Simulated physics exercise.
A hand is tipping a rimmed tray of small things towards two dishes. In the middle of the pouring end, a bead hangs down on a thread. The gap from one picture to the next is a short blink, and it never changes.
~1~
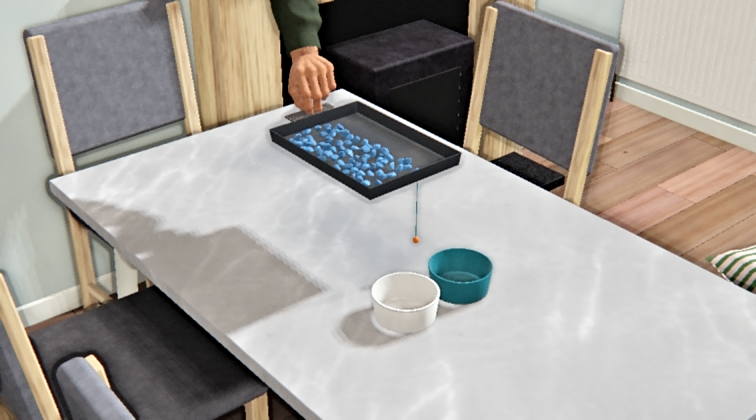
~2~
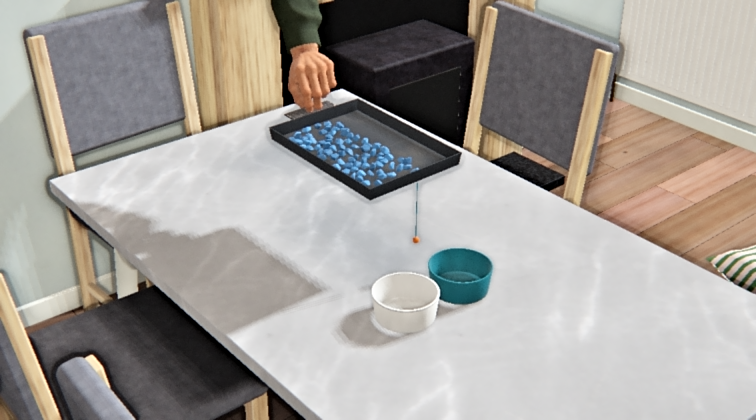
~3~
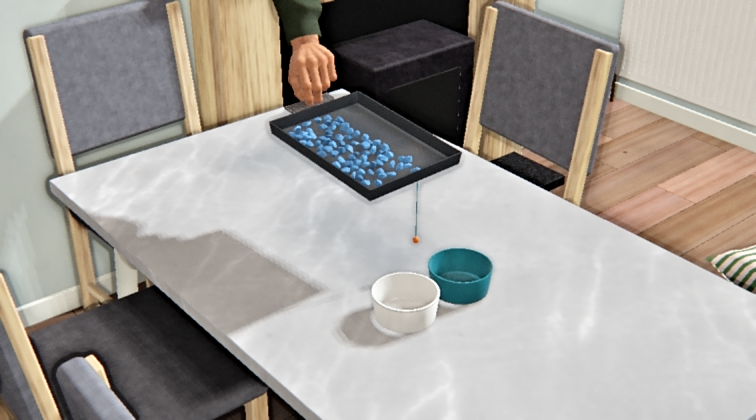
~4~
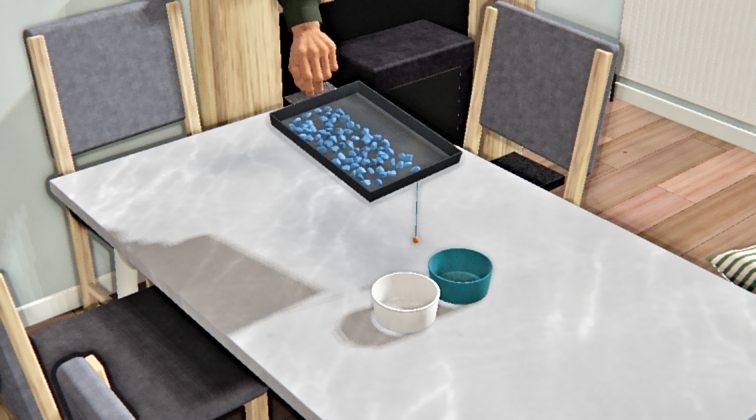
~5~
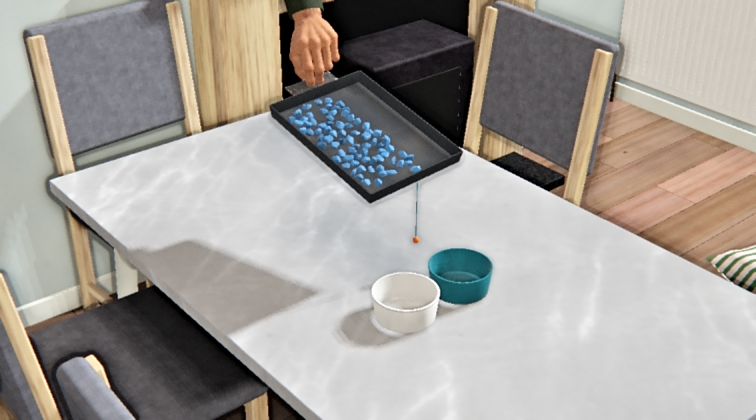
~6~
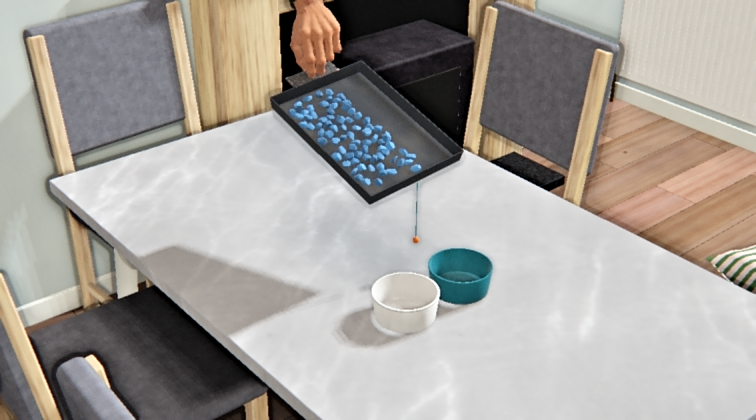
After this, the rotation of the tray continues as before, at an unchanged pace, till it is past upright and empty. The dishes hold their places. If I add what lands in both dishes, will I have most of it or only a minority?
You will have only a minority.
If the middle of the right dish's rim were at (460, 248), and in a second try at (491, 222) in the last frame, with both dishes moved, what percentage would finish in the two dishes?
First position: Some 80 %; second position: Some 0 %.
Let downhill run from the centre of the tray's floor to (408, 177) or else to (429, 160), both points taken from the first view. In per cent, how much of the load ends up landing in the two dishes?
First case: 70 %; second case: 0 %.
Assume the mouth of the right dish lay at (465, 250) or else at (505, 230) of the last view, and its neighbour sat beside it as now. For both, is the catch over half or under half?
The pair would catch the greater share the first time and the lesser share the second time.
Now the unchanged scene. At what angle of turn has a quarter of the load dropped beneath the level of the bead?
Somewhere around 85 degrees.
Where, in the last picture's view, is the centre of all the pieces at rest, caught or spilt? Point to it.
Somewhere around (383, 296) in the final view.
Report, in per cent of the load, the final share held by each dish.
So the left dish keeps 30 per cent, and the right one keeps 0 per cent.
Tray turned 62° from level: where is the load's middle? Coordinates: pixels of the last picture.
I'd put the middle of the pieces at roughly (383, 180).
Shortly afterwards, tray tipped steeply; all but a few on the tray; only a few in the air.
Next, tray tipped past a quarter turn; near half on the tray; near a quarter in the left dish; near a quarter outside both; a little in the air.
Some moments later, tray tipped past a quarter turn; near a quarter in the left dish; only a few in the right dish; near two thirds outside both.
In the end, tray tipped past a quarter turn; near a quarter in the left dish; only a few in the right dish; near two thirds outside both.
